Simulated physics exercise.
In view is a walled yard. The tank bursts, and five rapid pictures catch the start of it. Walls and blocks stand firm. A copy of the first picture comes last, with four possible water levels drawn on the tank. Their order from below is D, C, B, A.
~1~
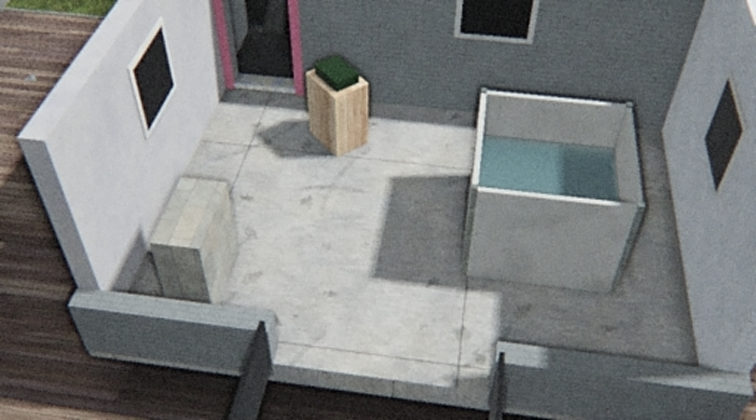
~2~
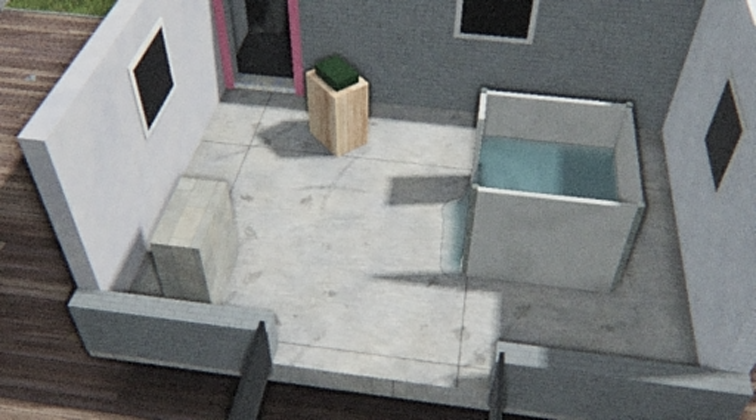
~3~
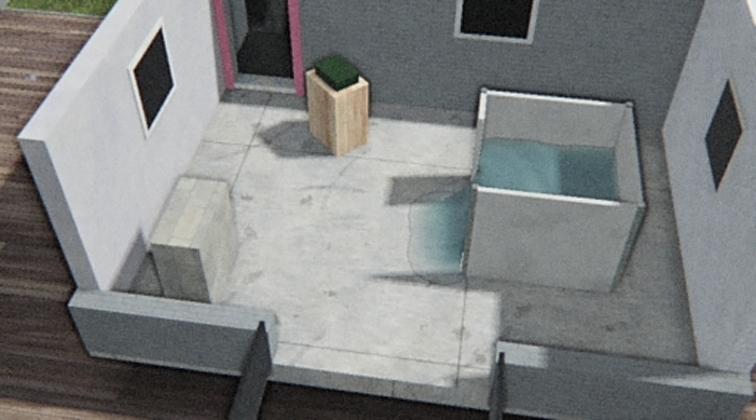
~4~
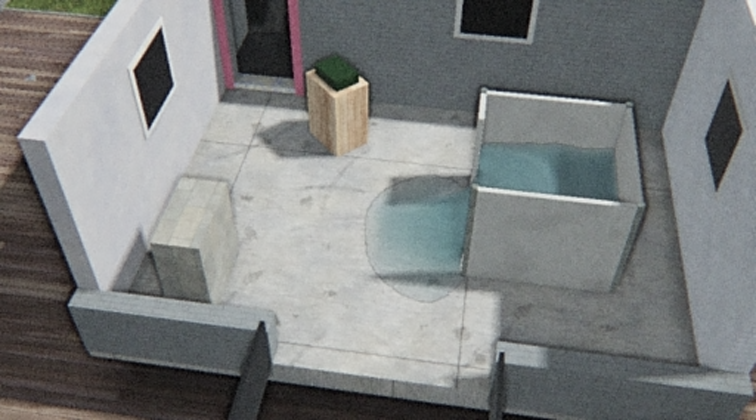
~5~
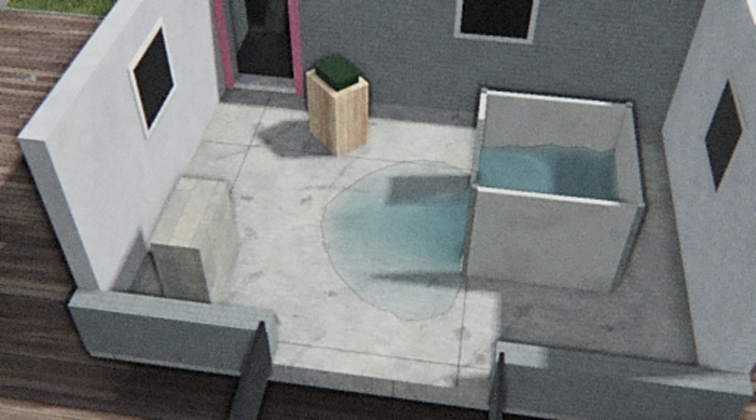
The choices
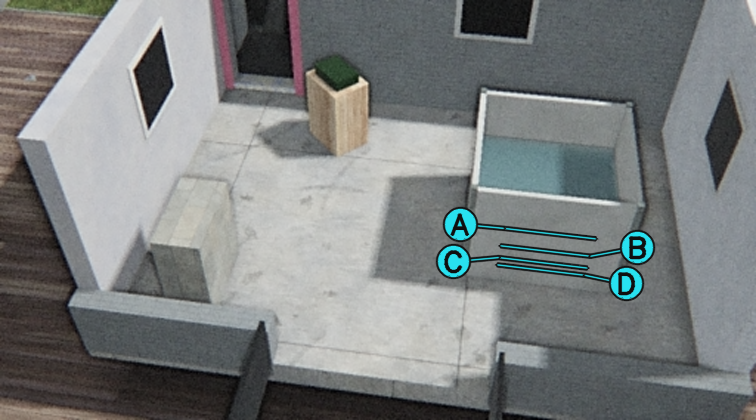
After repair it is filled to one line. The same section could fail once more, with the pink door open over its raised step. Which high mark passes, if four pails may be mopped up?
Mark C.
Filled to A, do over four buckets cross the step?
Yes.
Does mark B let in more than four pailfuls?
Yes, that goes wrong.
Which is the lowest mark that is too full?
That is mark B.
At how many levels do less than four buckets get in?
Two of the four.
In cyan, A at (549, 233); B at (545, 251); C at (542, 262); D at (540, 270); from the bottom up D, C, B, A.
With A, dozens of bucketfuls pour in.
With B, about 10 bucketfuls get in.
With C, a bucket or two gets in.
With D, a splash gets over, under a bucket.
